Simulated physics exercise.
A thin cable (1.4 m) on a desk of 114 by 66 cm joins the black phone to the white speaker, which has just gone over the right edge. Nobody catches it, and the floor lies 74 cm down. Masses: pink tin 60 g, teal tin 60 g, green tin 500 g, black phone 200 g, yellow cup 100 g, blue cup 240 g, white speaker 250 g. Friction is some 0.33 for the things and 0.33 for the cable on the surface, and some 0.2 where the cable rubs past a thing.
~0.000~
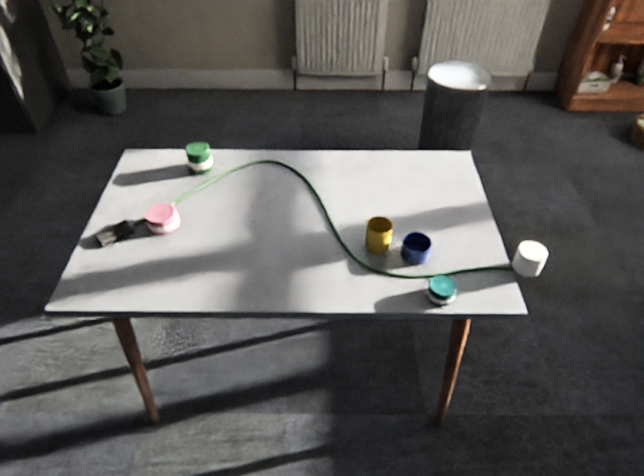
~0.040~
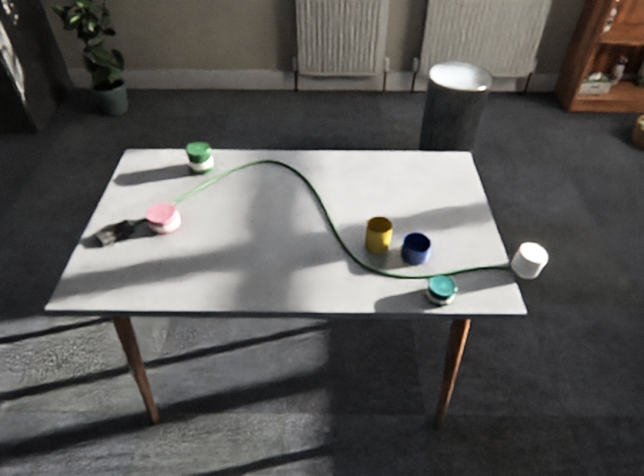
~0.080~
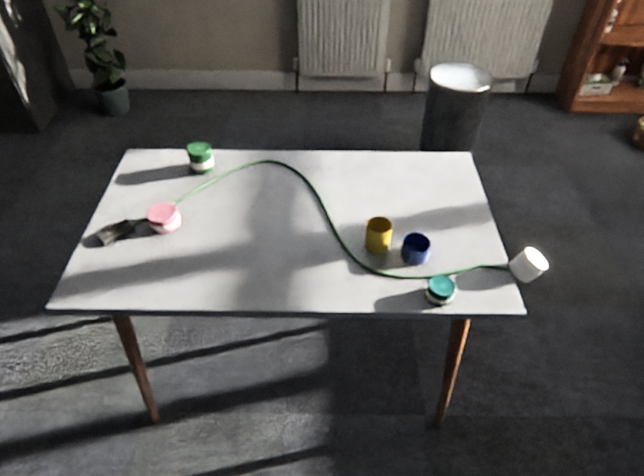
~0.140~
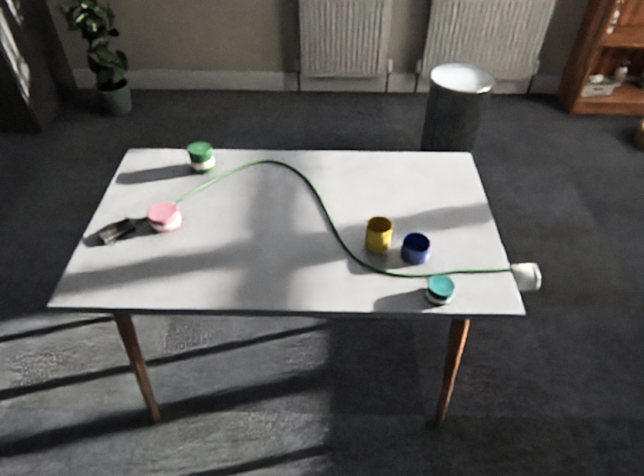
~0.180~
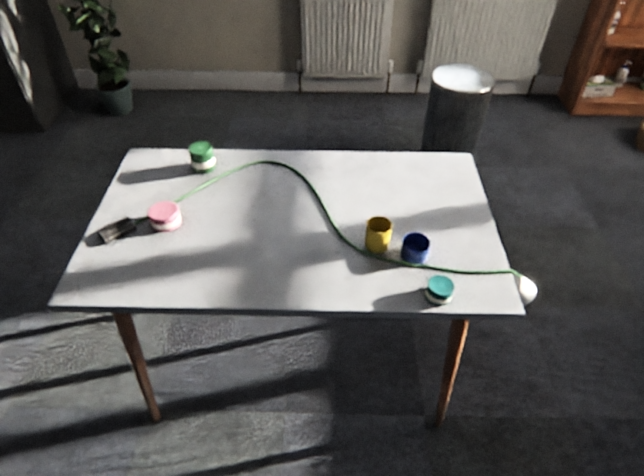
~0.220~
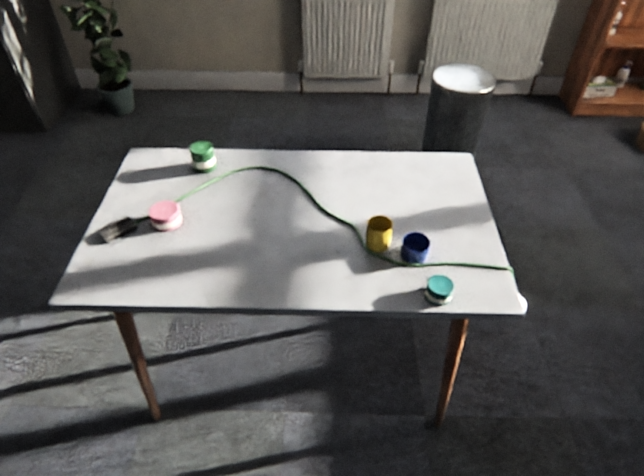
On a sunlit desk, a thin green cable shifts and straightens as a white speaker tips and drops past the right edge.
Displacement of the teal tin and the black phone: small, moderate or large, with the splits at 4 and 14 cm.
Teal tin: Small, black phone: Large.
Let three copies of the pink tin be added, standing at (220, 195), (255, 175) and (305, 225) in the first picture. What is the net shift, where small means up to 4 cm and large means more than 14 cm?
The first moves a long way, the second a long way, and the third a long way.
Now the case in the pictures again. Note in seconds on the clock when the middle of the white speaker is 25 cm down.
Around 0.30 seconds on the clock.
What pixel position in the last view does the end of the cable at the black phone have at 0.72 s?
It's at around pixel (240, 231).
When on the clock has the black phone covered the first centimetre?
Answer: Black phone, 0.42 s.
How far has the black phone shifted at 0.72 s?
I'd put the black phone at some 30 cm.
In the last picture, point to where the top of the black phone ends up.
It comes to rest close to (256, 225).
At 0.5 s, the cable's tail end at (156, 231); black phone 6 cm off its start, pink tin 16 cm off its start, white speaker over the edge.
At 0.7 s, the cable's tail end at (240, 231); black phone 29 cm off its start, pink tin over the edge, white speaker over the edge.
At 1.0 s, the cable's tail end at (274, 227); black phone 38 cm off its start at (256, 225), pink tin over the edge, white speaker over the edge.
At 1.2 s, the cable's tail end at (274, 227); black phone 38 cm off its start, pink tin over the edge, white speaker over the edge.
At 2.4 s, the cable's tail end at (274, 227); black phone 38 cm off its start at (256, 225), teal tin 0 cm off its start at (441, 284), pink tin over the edge, white speaker over the edge.
